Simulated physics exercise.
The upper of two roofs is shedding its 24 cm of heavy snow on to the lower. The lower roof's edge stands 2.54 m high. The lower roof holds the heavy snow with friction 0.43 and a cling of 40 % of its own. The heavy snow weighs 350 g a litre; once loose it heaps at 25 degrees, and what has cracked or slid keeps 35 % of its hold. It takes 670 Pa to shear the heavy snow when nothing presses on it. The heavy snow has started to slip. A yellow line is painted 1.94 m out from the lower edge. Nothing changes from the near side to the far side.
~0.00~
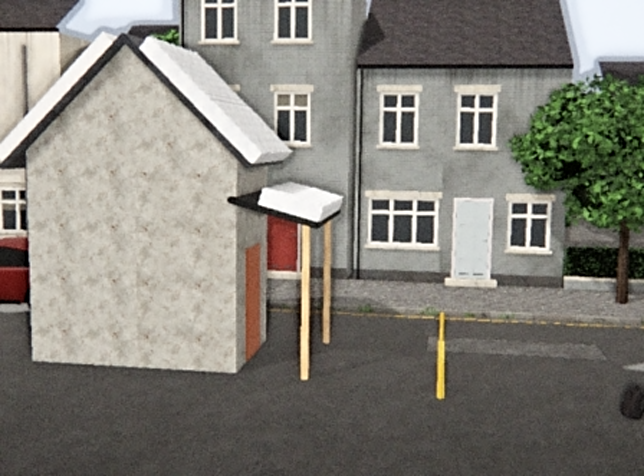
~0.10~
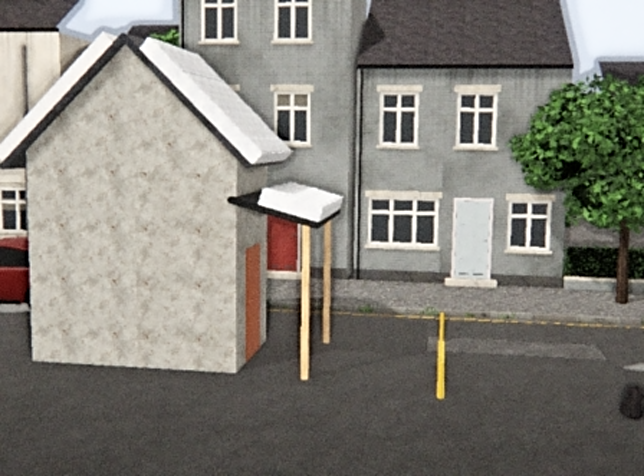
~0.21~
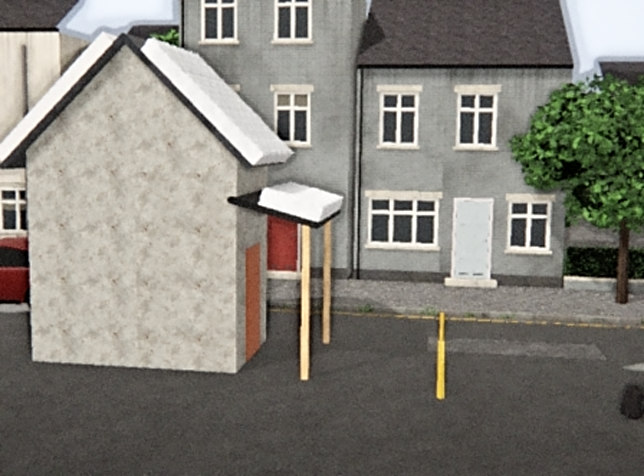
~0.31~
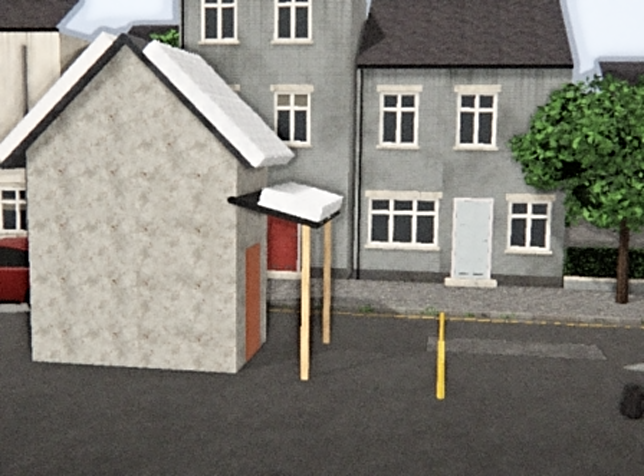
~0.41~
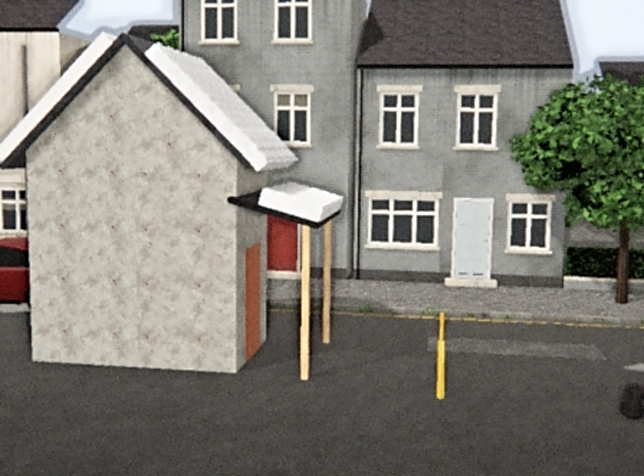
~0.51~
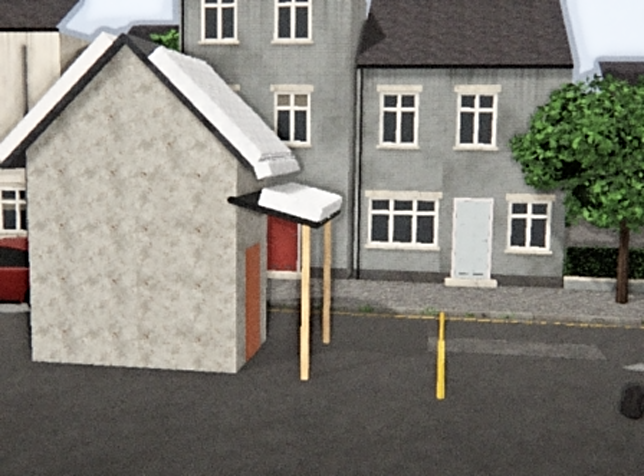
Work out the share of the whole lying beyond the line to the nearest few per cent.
It comes to some 0 %.
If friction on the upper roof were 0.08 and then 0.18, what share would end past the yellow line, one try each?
In that order: 30 %, 30 %.
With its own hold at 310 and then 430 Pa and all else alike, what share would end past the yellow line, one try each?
In that order: 20 %, 10 %.
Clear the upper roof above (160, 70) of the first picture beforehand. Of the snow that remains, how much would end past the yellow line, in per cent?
It would be near 0 %.
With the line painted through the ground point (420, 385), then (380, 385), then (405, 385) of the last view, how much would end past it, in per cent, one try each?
In turn about 2 %, 18 %, 7 %.
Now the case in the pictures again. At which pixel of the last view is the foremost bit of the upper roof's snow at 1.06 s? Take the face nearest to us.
Around (293, 192).
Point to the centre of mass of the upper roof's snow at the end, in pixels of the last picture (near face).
At about (333, 288).
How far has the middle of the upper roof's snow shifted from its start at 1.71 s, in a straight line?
Roughly 1.8 m.
By 1.06 s, none is below the lower edge and 0 % is past the line.
By 1.71 s, none is below the lower edge and 0 % is past the line.
By 2.35 s, 31 % is below the lower edge and 0 % is past the line.
By 3.00 s, 49 % is below the lower edge and 0 % is past the line.
By 3.90 s, at the end, 49 % is below the lower edge and 0 % is past the line.
